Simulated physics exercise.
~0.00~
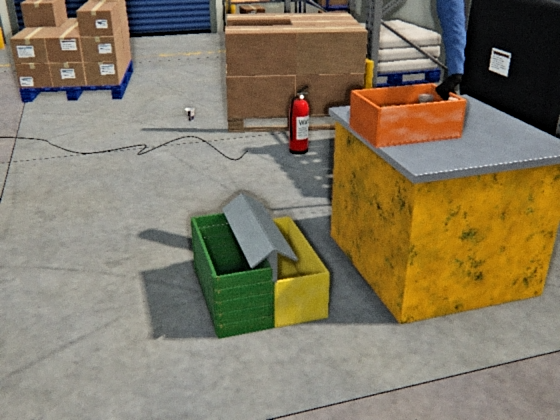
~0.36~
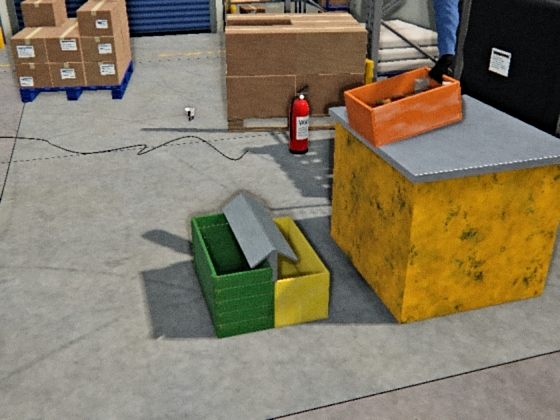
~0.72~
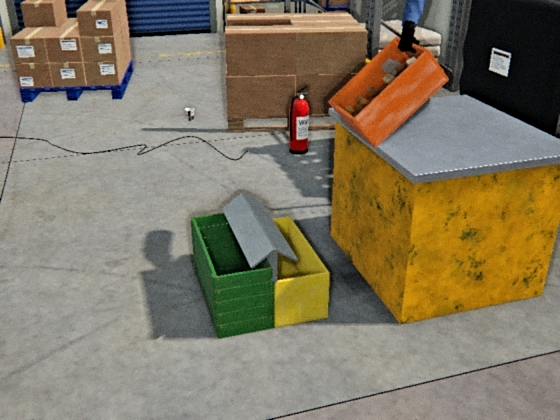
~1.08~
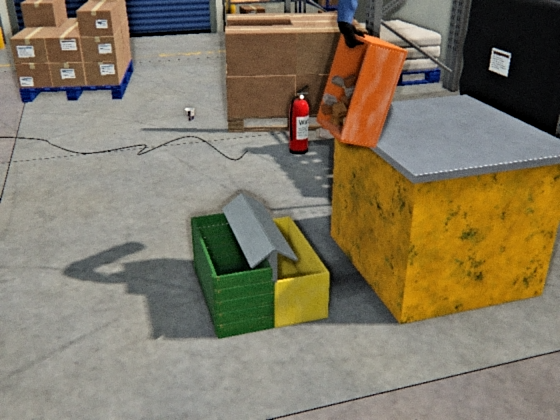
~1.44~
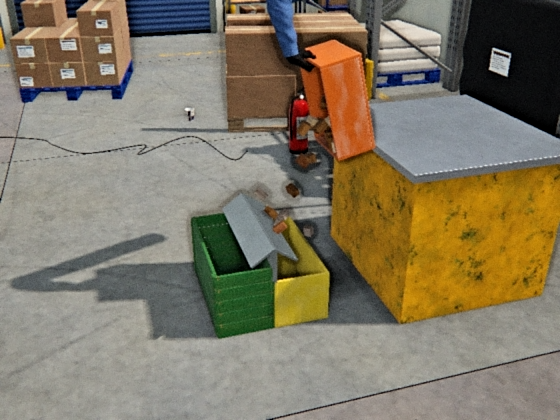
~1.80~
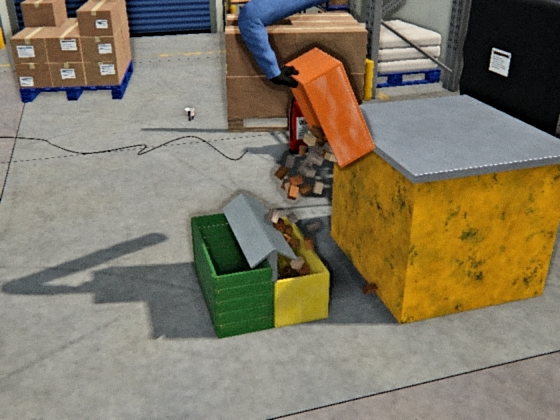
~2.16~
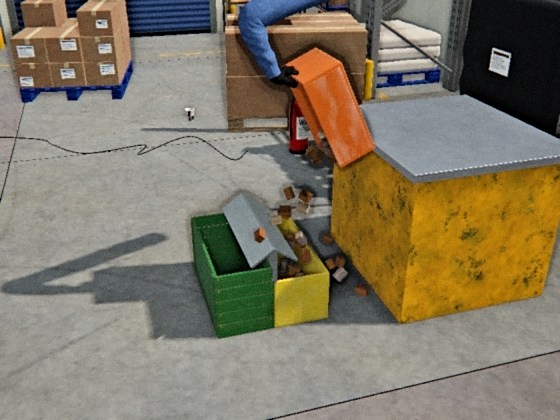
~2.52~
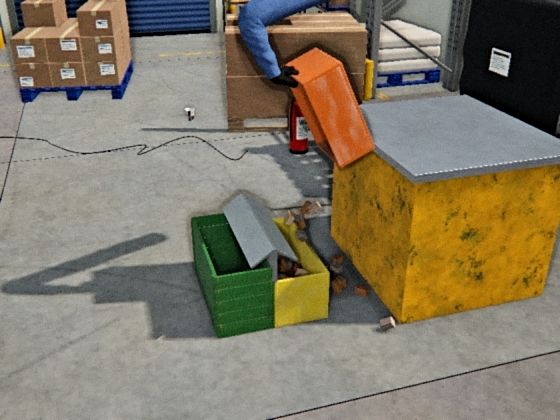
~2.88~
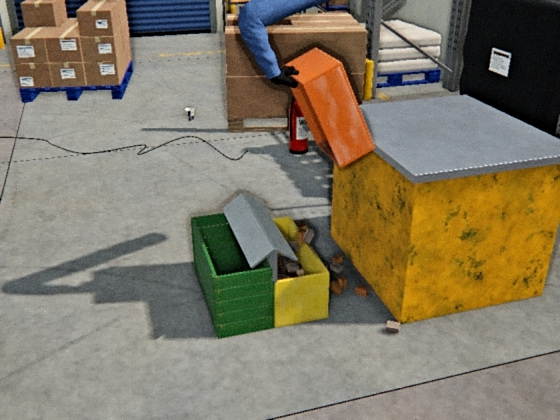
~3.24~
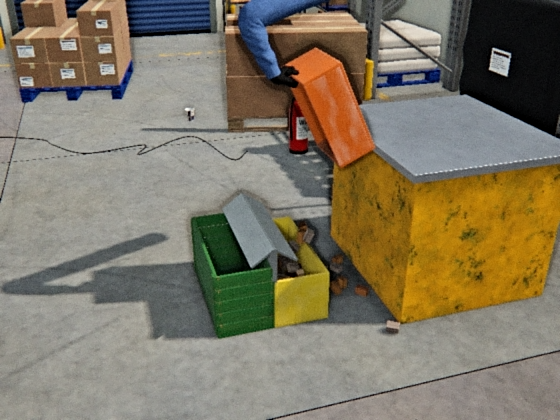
Warehouse floor, a gloved hand tipping an orange crate off a yellow bench, spilling brown blocks into the yellow trough and onto the ground.
